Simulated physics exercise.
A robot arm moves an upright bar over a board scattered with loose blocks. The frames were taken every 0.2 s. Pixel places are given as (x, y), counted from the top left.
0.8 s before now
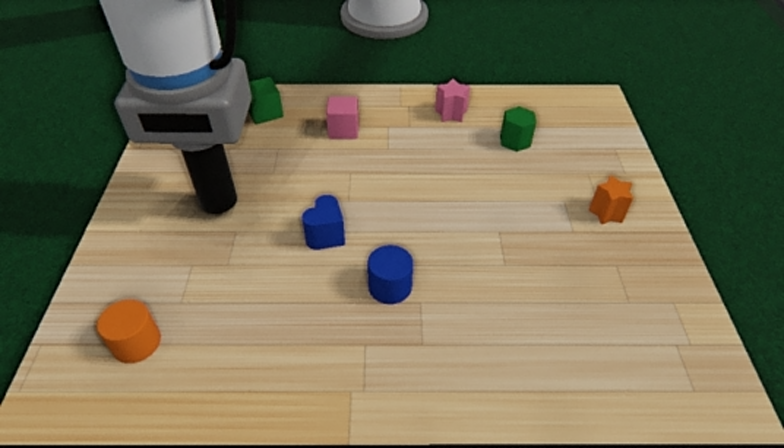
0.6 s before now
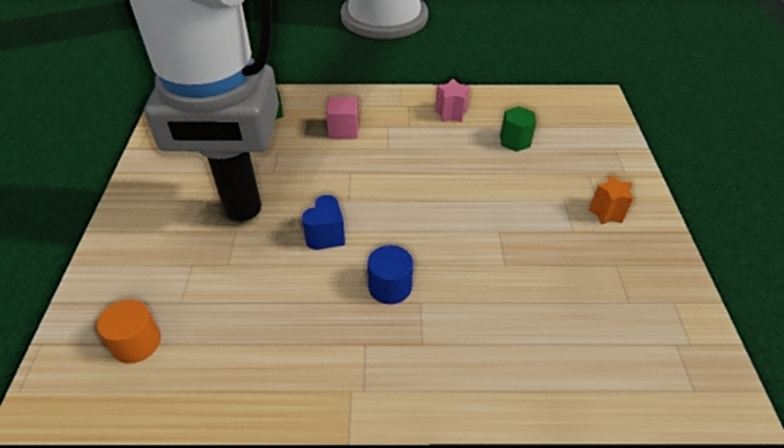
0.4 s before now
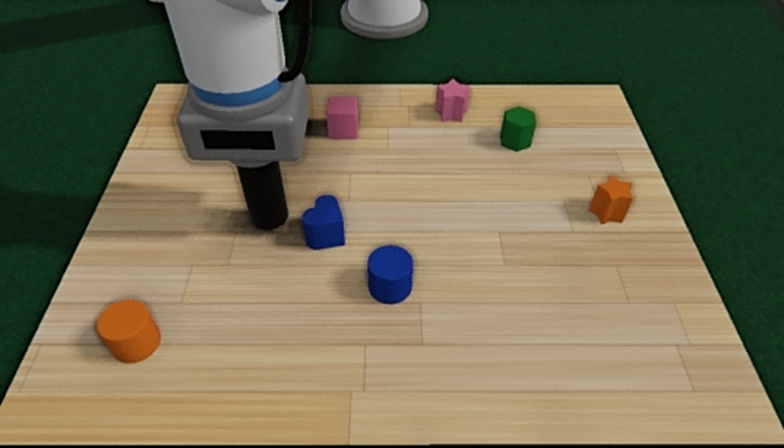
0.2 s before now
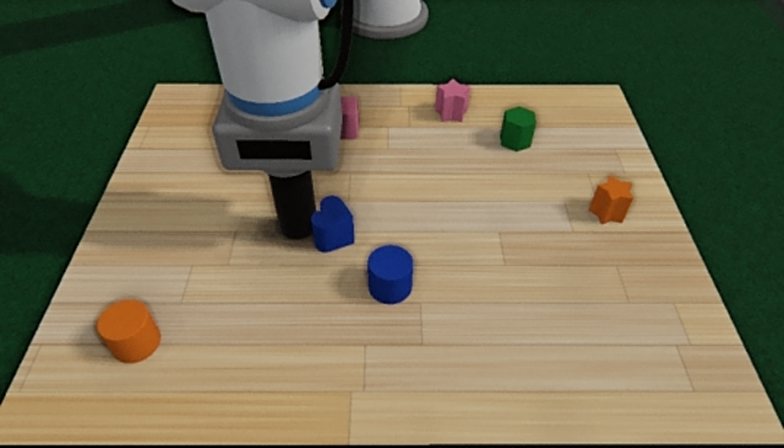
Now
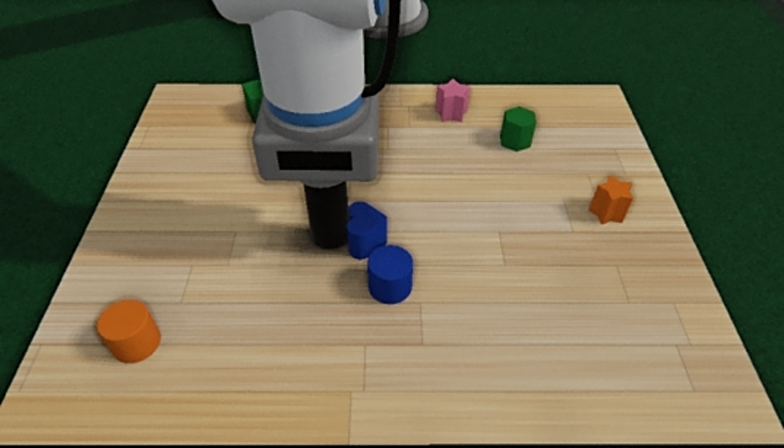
On a wooden board, a robot arm moves its black bar right, pushing a blue heart block.
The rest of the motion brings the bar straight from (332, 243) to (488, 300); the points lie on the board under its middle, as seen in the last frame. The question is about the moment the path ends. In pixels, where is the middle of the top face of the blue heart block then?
Its top middle will sit at (437, 226).
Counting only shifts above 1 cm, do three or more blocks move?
It seems not.
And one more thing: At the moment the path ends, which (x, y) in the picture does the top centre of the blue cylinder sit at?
It comes to (421, 290).
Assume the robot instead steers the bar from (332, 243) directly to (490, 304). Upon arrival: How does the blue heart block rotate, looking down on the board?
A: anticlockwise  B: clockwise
A (anticlockwise)
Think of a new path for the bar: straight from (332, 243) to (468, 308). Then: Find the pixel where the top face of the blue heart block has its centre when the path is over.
That would be at about pixel (409, 224).
What follows on the original path. One third of the way, bar (382, 254); blue heart block (415, 226), turned 25° anticlockwise; blue cylinder (399, 269).
Two thirds of the way, bar (435, 274); blue heart block (437, 226), turned 70° anticlockwise; blue cylinder (421, 290).
At the end, bar (490, 293); blue heart block (437, 226), turned 70° anticlockwise; blue cylinder (421, 290).
